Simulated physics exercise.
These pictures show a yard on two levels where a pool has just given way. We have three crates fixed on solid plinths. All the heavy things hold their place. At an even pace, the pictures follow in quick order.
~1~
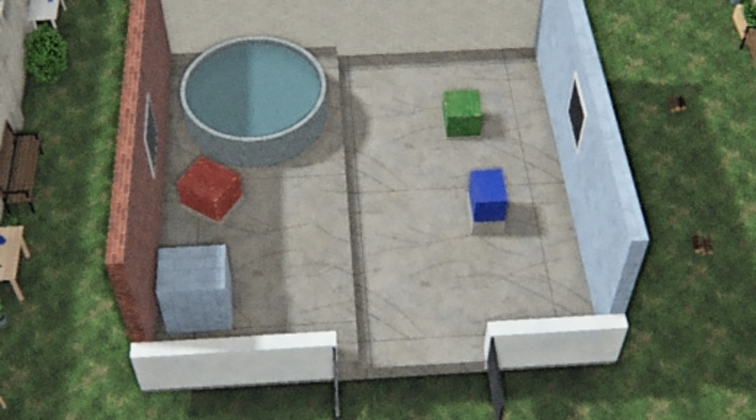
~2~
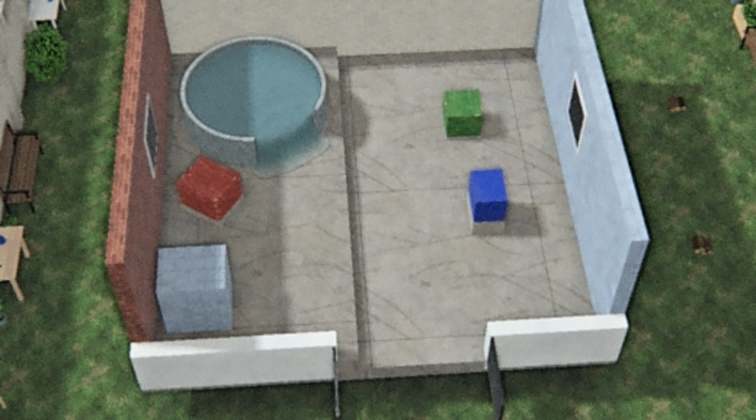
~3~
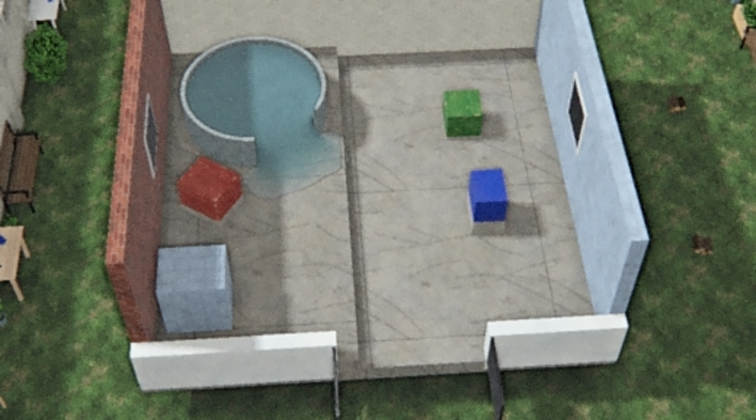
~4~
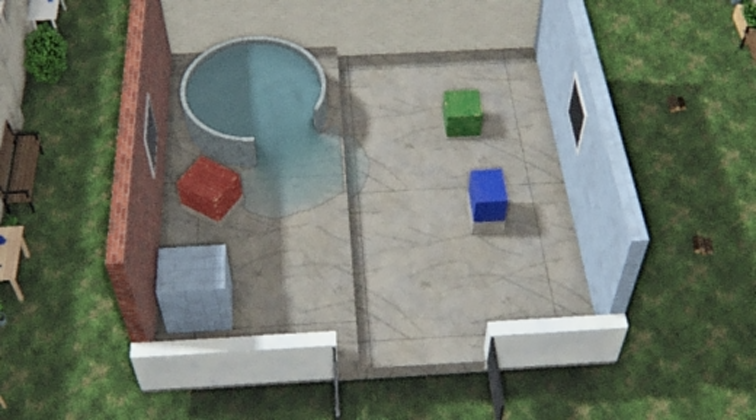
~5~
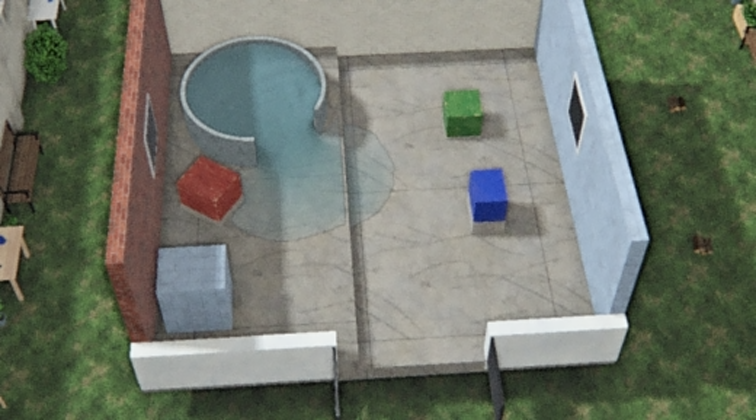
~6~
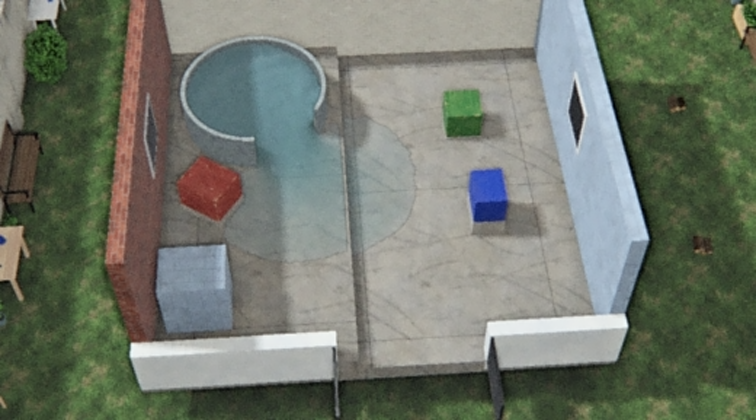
A round grey tank of blue water stands at the upper left of a walled paved yard, seen from high above by a still camera. A red block and a pale blue-grey block sit below it, with a green block and a blue block across a low step to the right. The tank's front opens and water pours out, spreading steadily in a thin, widening fan past the red block and over the step.
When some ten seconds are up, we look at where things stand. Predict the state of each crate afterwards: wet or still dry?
Afterwards, the blue crate is still dry; the red crate is still dry; the green crate is wet.
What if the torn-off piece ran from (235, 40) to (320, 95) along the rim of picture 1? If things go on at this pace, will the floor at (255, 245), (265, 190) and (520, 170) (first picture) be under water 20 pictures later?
The first comes out untouched, the second untouched, the third soaked.
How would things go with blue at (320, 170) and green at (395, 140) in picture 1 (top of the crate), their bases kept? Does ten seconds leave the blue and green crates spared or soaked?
Note: Blue crate flooded, green crate flooded.
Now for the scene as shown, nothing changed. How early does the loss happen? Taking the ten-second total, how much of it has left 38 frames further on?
Around 70 percent.
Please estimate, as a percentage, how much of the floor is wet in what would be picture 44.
My guess is around 75 in a hundred.
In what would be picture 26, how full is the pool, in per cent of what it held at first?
40 percent or thereabouts.
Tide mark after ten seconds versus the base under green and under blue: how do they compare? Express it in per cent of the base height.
300 and 60 per cent, roughly.
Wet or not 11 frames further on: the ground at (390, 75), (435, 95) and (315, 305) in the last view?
Taking the three spots one by one, I'd call them clear, clear and drenched.
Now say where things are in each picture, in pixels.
In the first frame, the round tank at (254, 90) is whole and still.
In the second frame, the front is at (259, 175), out from the gap at (291, 147).
In the third frame, the front is at (259, 194), out from the gap at (291, 149).
In the fourth frame, water pours out at (291, 149) and has run to (267, 213).
In the fifth frame, water pours out at (291, 149) and has run to (282, 238).
In the sixth frame, the front is at (392, 229), out from the gap at (291, 149).
A moment on, water covers 40 % of the floor; the blue crate water round its plinth, the red crate water round its plinth, the green crate water round its plinth.
Next, water covers 55 % of the floor; the blue crate water round its plinth, the red crate water round its plinth, the green crate water round its plinth.
Then, water covers 60 % of the floor; the blue crate water round its plinth, the red crate water round its plinth, the green crate water round its plinth.
Later, water covers 75 % of the floor; the blue crate water round its plinth, the red crate water round its plinth, the green crate water round its plinth.
In the end, water covers 95 % of the floor; the blue crate stayed above the water, the red crate stayed above the water, the green crate was topped.
